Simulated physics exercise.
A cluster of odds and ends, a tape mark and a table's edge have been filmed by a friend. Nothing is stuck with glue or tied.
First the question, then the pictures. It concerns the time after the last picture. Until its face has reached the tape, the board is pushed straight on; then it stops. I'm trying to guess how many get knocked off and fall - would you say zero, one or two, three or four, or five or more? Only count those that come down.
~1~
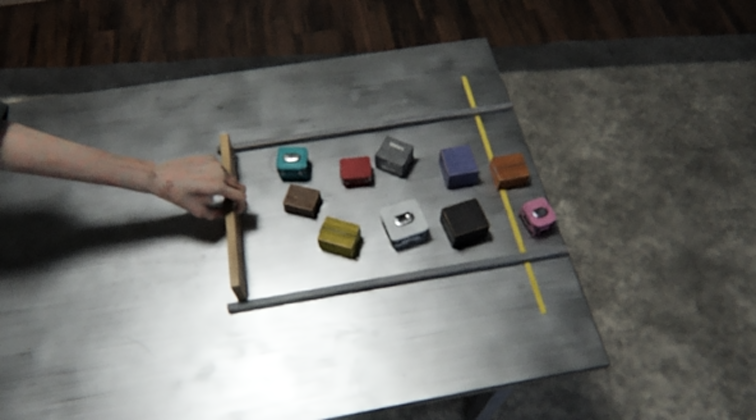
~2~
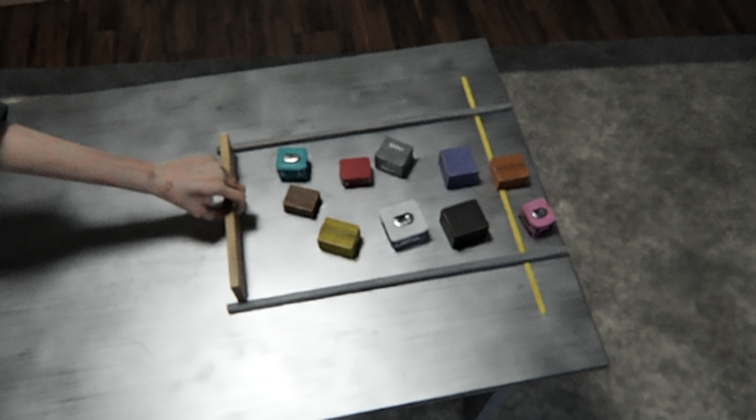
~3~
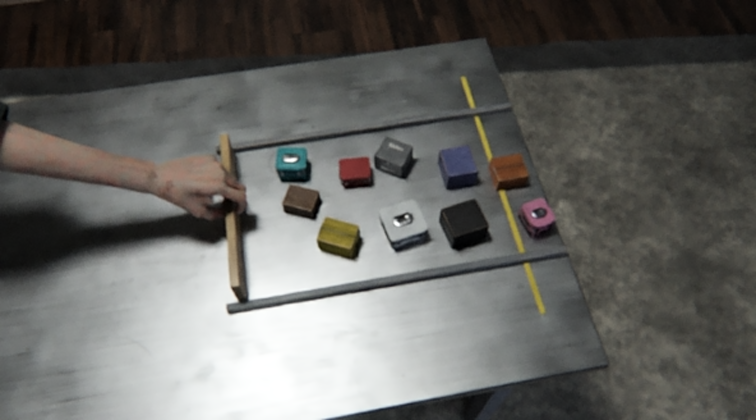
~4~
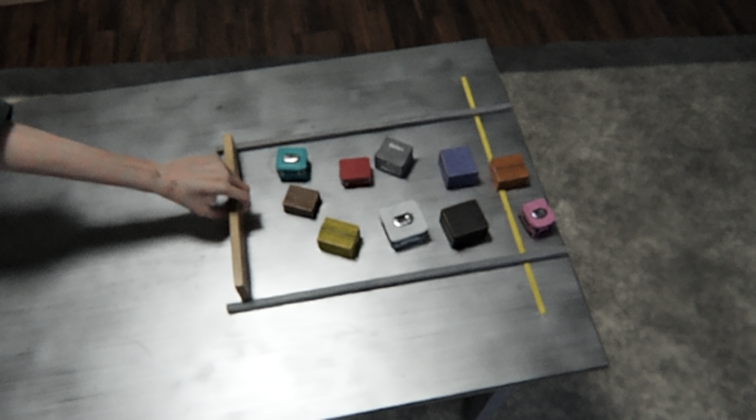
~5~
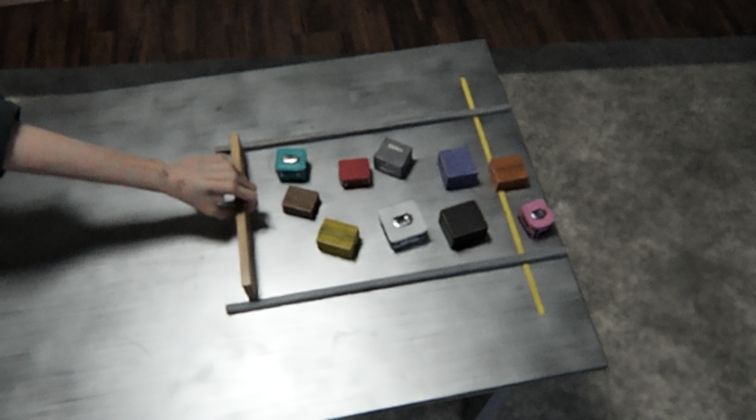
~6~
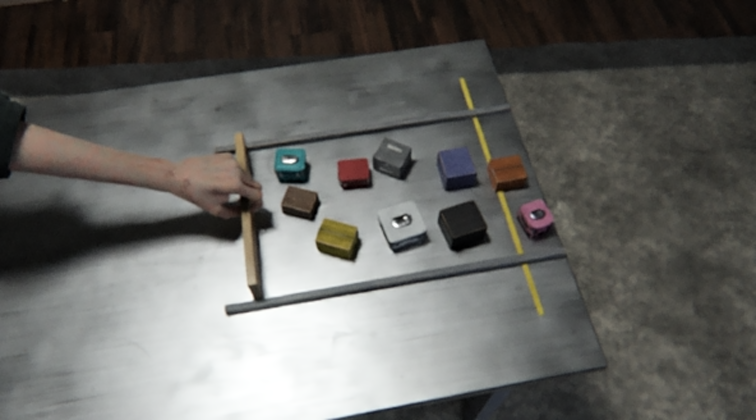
I would say five or more.
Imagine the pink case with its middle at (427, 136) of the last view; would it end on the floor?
From that start, the object then is safe.
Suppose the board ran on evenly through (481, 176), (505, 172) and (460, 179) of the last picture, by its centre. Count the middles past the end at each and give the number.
Per position: 3 / 7 / 3.
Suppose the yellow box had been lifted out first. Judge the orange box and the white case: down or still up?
Well, the orange box goes off the edge while the white case is still there.
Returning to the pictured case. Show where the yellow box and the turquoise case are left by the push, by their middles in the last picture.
The yellow box at (525, 205), the turquoise case at (497, 132).
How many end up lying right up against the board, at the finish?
At rest, 3 are in contact.
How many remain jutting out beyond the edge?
I get 0.
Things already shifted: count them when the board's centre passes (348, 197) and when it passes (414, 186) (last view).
Counts: 6 and 10.
A little later, none off yet; pink case at rest near (535, 219); orange box at rest near (507, 173); blue block at rest near (456, 168).
Next, none off yet; pink case at rest near (535, 219); orange box at rest near (507, 173); blue block shifted a little near (466, 168).
Later still, one off so far; pink case dropping near (546, 308); orange box shifted about its own width near (547, 182); blue block shifted about its own width near (508, 168).
When it is over, the number that fall off is five or more; down, red case, white case, grey box, black block, blue block, orange box and pink case.
